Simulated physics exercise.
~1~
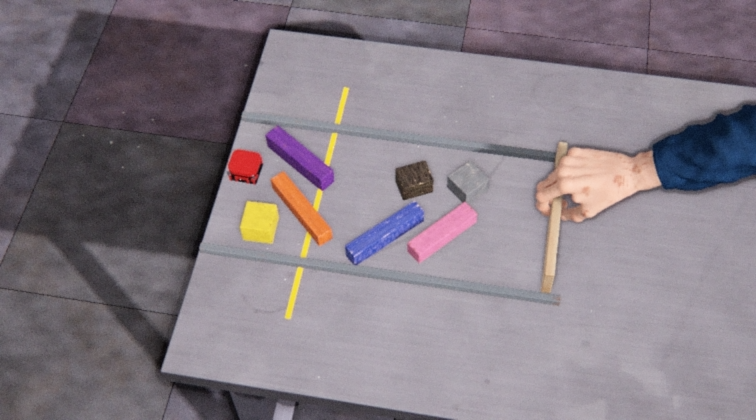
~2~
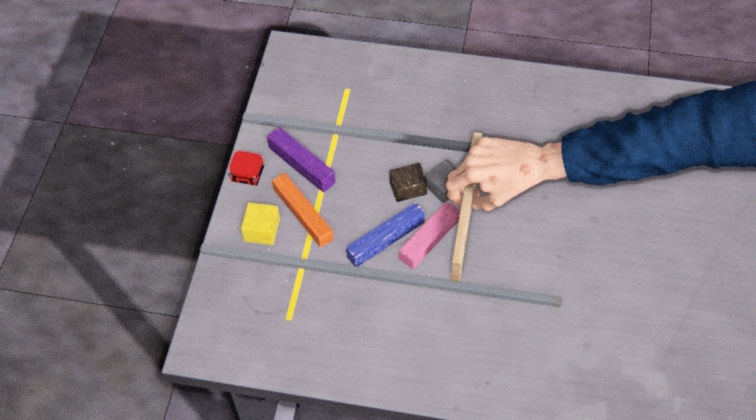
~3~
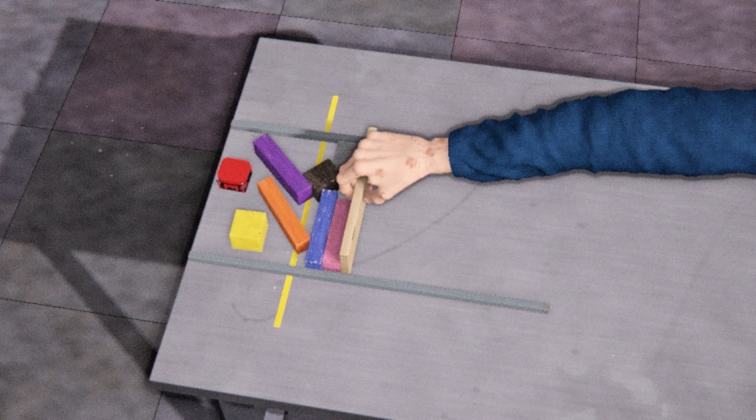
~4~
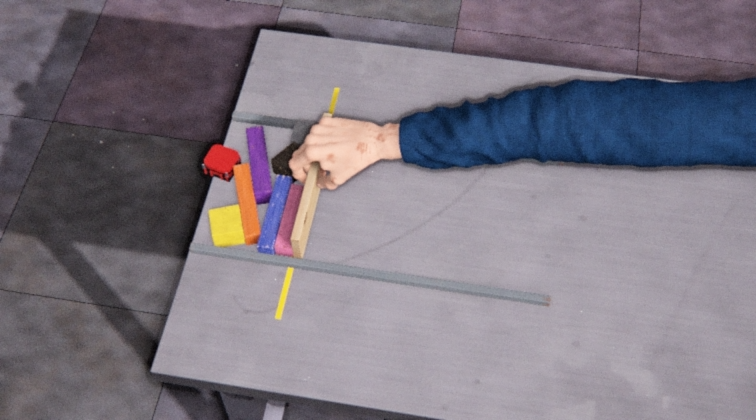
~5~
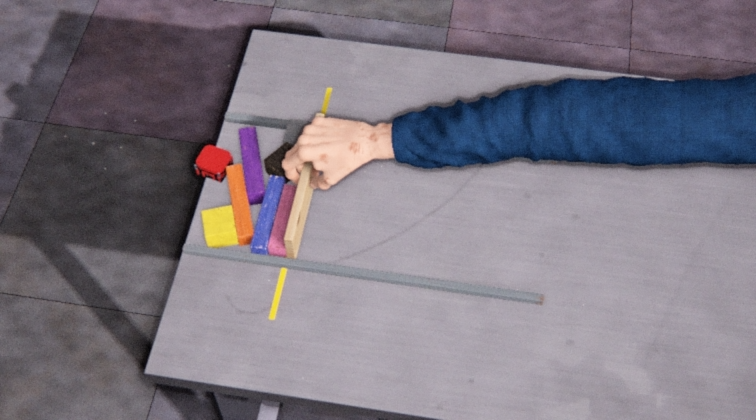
A hand in a blue sleeve, seen from above at an angle, holds a wooden board upright at the right of a grey tabletop, between two thin rails. To its left lie grey and black blocks with pink and blue bars, then purple and orange bars near a yellow tape line, and red and yellow blocks near the left edge. The hand slides the board left, gathering the pink, blue, grey and black pieces. The crowded pieces shove the purple and orange bars, and the red and yellow blocks shift to the edge. The board stops around the tape, with nothing fallen.
